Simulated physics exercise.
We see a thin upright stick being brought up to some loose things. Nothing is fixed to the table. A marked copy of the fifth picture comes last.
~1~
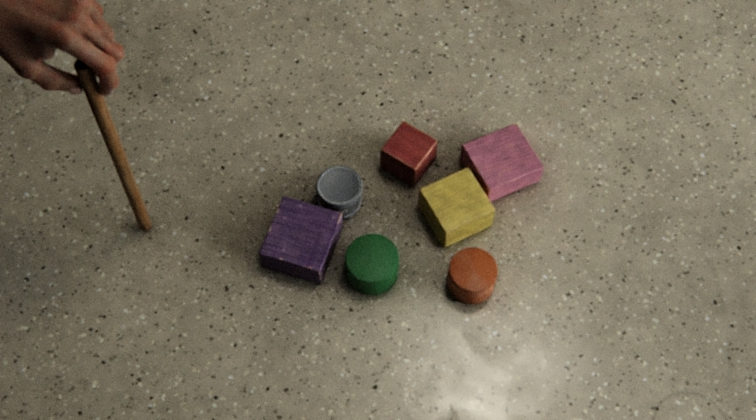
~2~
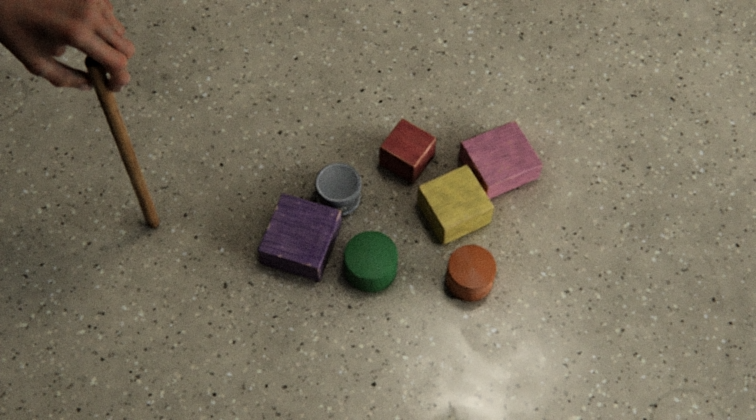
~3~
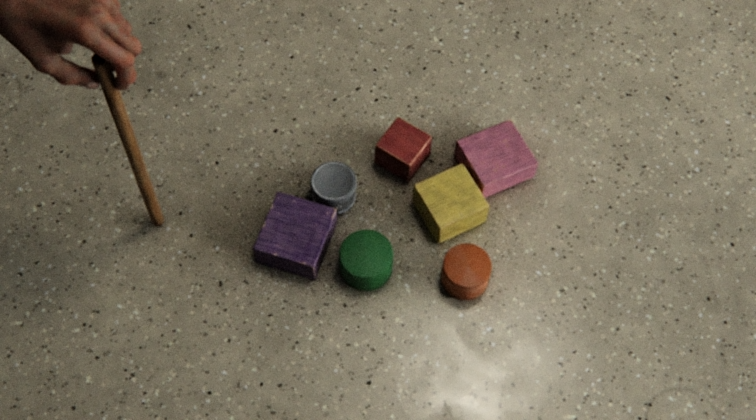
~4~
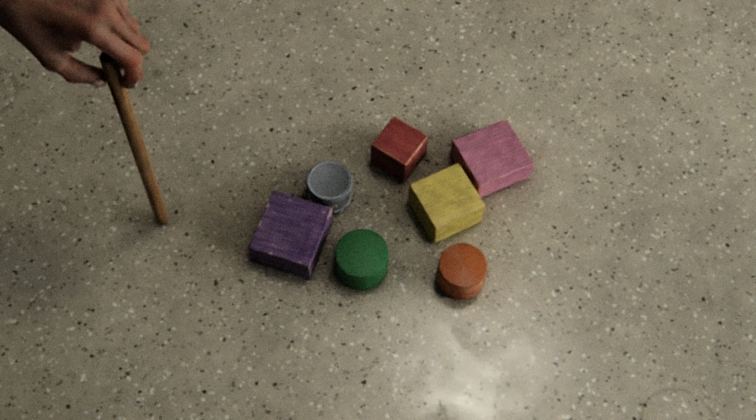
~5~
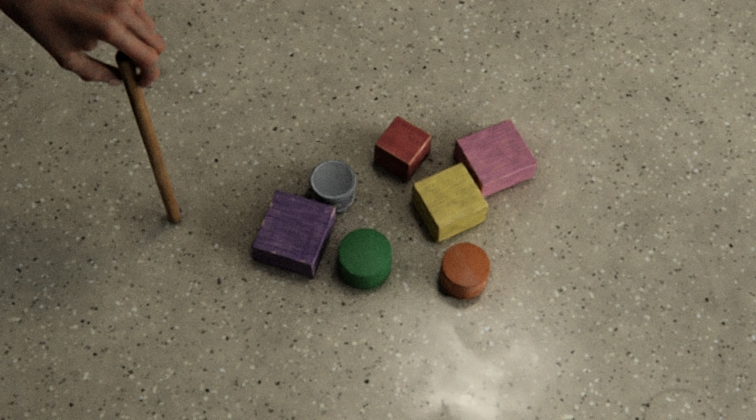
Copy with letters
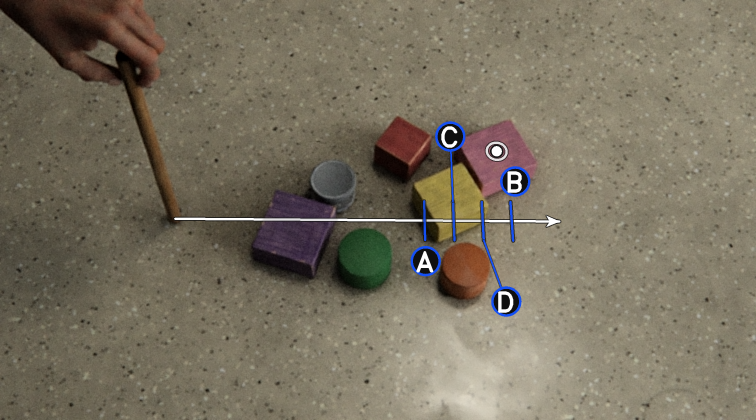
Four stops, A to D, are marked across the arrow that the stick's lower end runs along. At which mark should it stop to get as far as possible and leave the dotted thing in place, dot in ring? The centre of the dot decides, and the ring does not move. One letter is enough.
It can go as far as A.
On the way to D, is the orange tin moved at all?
No.
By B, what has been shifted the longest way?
It is the yellow block.
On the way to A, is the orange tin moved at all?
No.
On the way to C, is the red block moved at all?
By then, no.
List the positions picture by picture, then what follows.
In the first picture, orange tin (472, 276); pink block (501, 163); yellow block (456, 208).
In the second picture, yellow block (455, 205); red block (408, 151).
In the third picture, grey tin (334, 188); green tin (366, 260).
In the fourth picture, purple block (291, 235); orange tin (462, 272).
In the fifth picture, pink block (495, 158); yellow block (449, 203); red block (403, 148).
On the marked copy, A at (425, 221); B at (512, 221); C at (454, 221); D at (483, 221); the arrow from (175, 219) to (559, 221); the white dot at (496, 151).
With A. Early on, foot of the stick (266, 221).
Further on, foot of the stick (356, 221); green tin (393, 296); purple block (337, 252).
At the end, foot of the stick (425, 222); green tin (394, 297); purple block (338, 253); the dot is still in its ring.
As for the rest, B shifts the dotted thing to (521, 133); C shifts the dotted thing to (509, 148); D shifts the dotted thing to (517, 139).
